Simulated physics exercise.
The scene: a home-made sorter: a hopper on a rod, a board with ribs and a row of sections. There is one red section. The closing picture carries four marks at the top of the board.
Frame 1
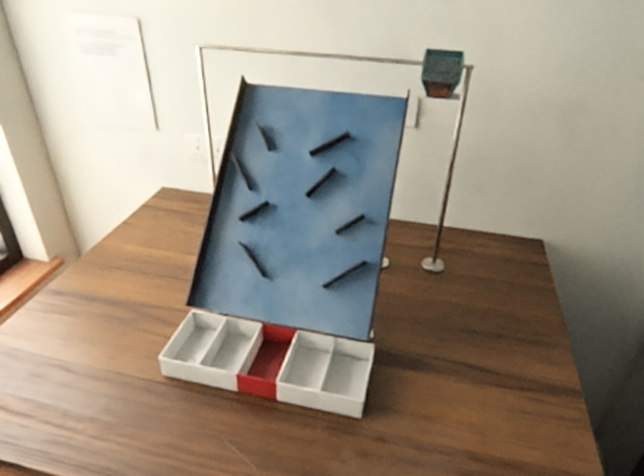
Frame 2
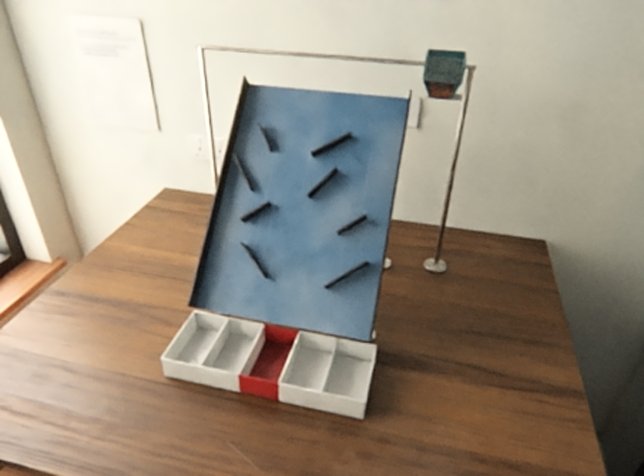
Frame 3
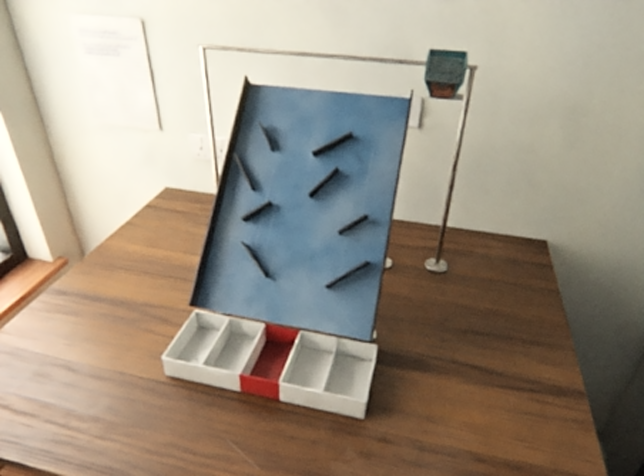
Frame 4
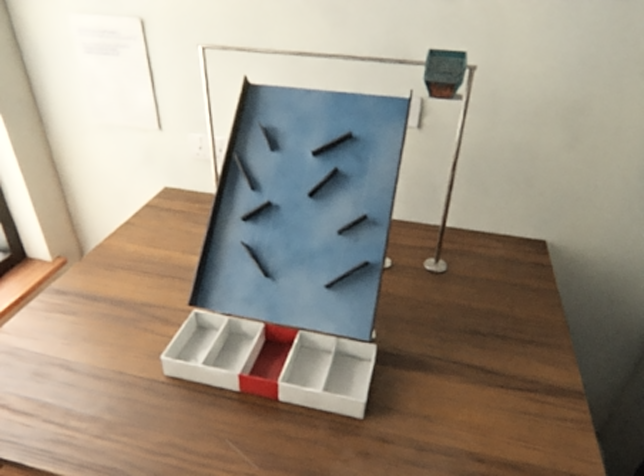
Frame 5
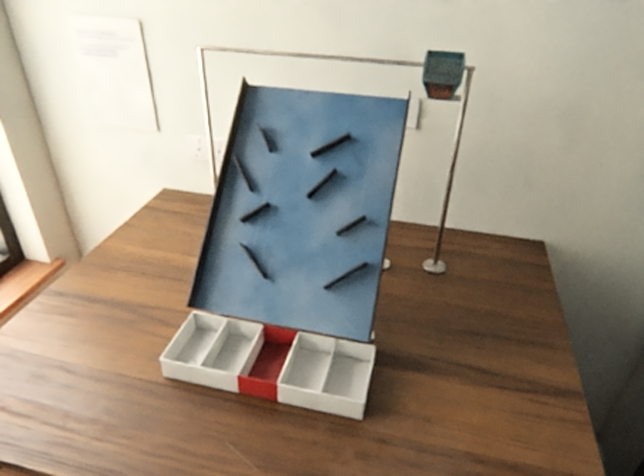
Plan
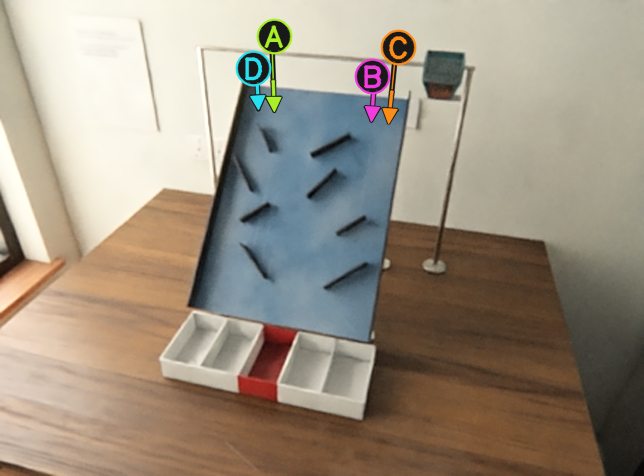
On a wooden table, a hopper hangs beside a ribbed blue board, and nothing moves.
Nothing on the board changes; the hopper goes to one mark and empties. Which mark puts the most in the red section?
A beats the others.
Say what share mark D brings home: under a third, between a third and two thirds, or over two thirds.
It is under a third.
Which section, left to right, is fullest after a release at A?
It is the third one.
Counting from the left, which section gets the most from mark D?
It is the first one.
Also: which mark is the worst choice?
Here it is mark D.
On the marked copy, mark A meets the board at (274, 106); mark B meets the board at (371, 116); mark C meets the board at (389, 118); mark D meets the board at (258, 104).
With A, close to two thirds in the red section, close to a third in other sections.
With B, close to half in the red section, close to a third in other sections, a small share outside the box.
With C, close to a third in the red section, close to half in other sections, a small share outside the box.
With D, close to a quarter in the red section, close to two thirds in other sections, only a few outside the box.
